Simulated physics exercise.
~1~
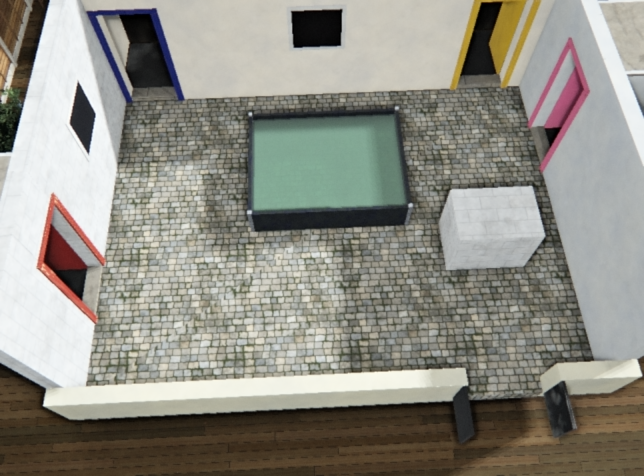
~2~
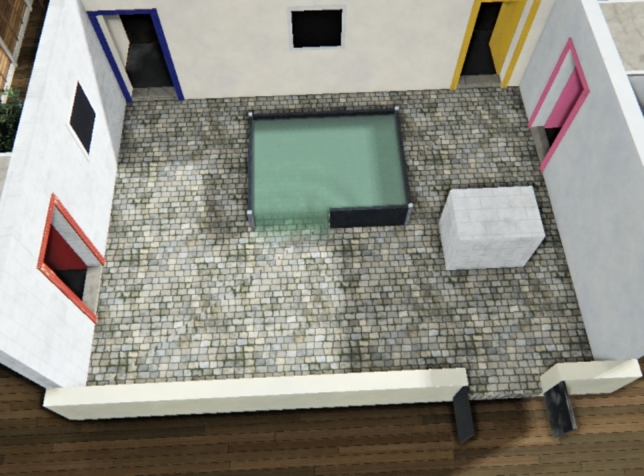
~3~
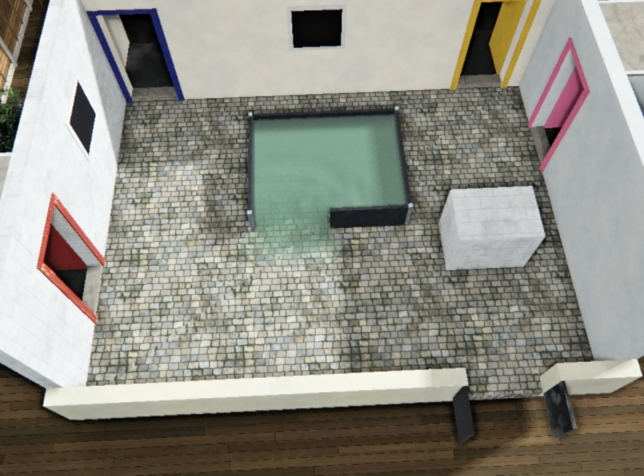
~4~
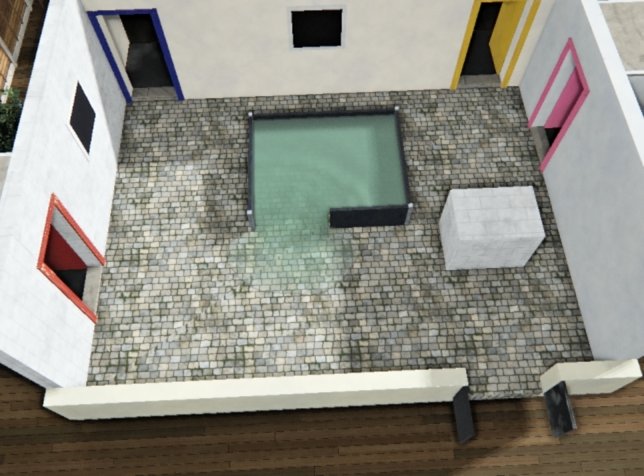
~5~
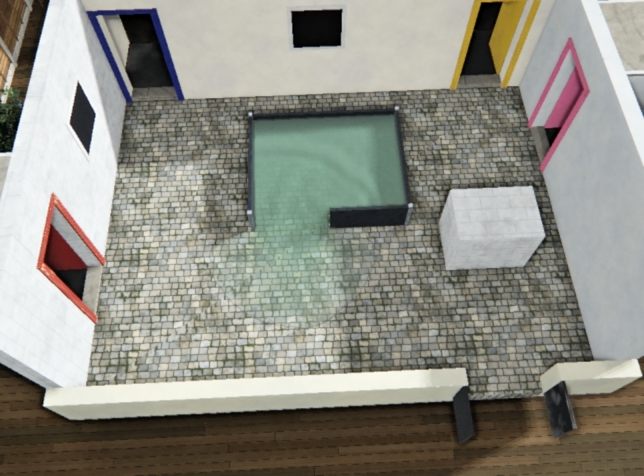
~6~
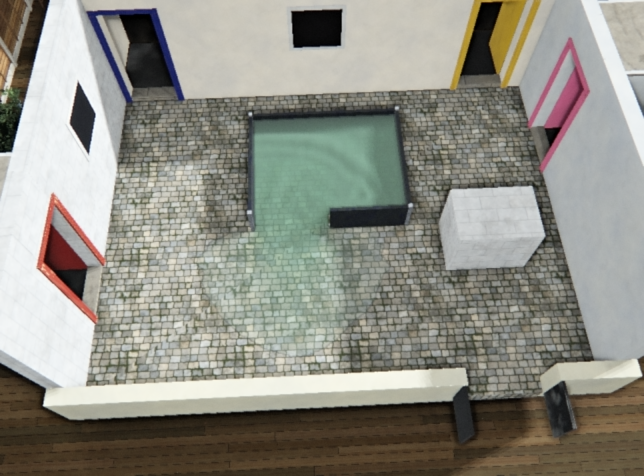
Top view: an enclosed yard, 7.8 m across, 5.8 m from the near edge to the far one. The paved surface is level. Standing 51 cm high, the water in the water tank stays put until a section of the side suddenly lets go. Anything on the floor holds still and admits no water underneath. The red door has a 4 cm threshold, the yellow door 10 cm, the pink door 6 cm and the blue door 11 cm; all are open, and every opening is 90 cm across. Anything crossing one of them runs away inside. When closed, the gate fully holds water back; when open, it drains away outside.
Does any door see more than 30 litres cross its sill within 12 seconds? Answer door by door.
Taking each door, the red door does; the yellow door does not; the pink door does not; the blue door does not.
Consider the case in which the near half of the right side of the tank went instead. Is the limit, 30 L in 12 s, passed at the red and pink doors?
Log - red: Threshold not reached, pink: Threshold topped.
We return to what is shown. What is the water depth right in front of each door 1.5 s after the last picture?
Depths in cm: Red 0, yellow 0, pink 0, blue 0.
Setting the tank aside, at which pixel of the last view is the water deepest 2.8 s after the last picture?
In the final picture, near (85, 398).
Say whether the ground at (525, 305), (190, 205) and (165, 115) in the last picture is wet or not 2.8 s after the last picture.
Point 1: Reached; point 2: Unreached; point 3: Unreached.
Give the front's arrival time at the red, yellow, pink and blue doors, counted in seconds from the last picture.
Times: Red 1.8 seconds, yellow 7.0 seconds, pink 5.0 seconds, blue 4.5 seconds.
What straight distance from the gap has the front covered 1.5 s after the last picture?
Distance: Approx. 4.2 m.
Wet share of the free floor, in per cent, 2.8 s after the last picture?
40 %.
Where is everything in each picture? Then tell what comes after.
The first picture shows still water, 51 cm deep, in the water tank at (327, 161).
In the second picture, water pours out at (292, 223) and has run 0.7 m, to (254, 236); typically 10 cm deep outside, 51 cm at the water tank's back.
In the third picture, water pours out at (292, 223) and has run 0.9 m, to (247, 249); typically 9 cm deep outside, 51 cm at the water tank's back.
In the fourth picture, the front is at (319, 288), 1.2 m from the gap at (292, 224); 1.9 m2 of floor is under water; 51 cm left at the back of the water tank.
In the fifth picture, the front is at (317, 319), 1.7 m from the gap at (292, 224); 3.1 m2 of floor is under water; 51 cm left at the back of the water tank.
In the sixth picture, the front is at (307, 349), 2.2 m from the gap at (292, 223); 4.1 m2 of floor is under water; 50 cm left at the back of the water tank.
Then, 0.7 s after the last picture water covers 20 % of the floor and is deepest (31 cm) near (275, 232); red door not reached, yellow door not reached, pink door not reached, blue door not reached.
Then, 1.5 s after the last picture water covers 30 % of the floor and is deepest (28 cm) near (241, 391); red door not reached, yellow door not reached, pink door not reached, blue door not reached.
Then, 2.8 s after the last picture water covers 40 % of the floor and is deepest (28 cm) near (85, 398); red door 9 cm at the sill, 3 L in, yellow door not reached, pink door not reached, blue door not reached.
Then, 6.3 s after the last picture water covers 80 % of the floor and is deepest (13 cm) near (97, 398); red door 9 cm at the sill, 52 L in, yellow door not reached, pink door 3 cm at the sill, 0 L in, blue door 11 cm at the sill, 1 L in.
Then, 11.3 s after the last picture water covers 95 % of the floor and is deepest (8 cm) near (376, 121); red door 6 cm at the sill, 91 L in, yellow door 7 cm at the sill, 0 L in, pink door 2 cm at the sill, 0 L in, blue door 8 cm at the sill, 1 L in.
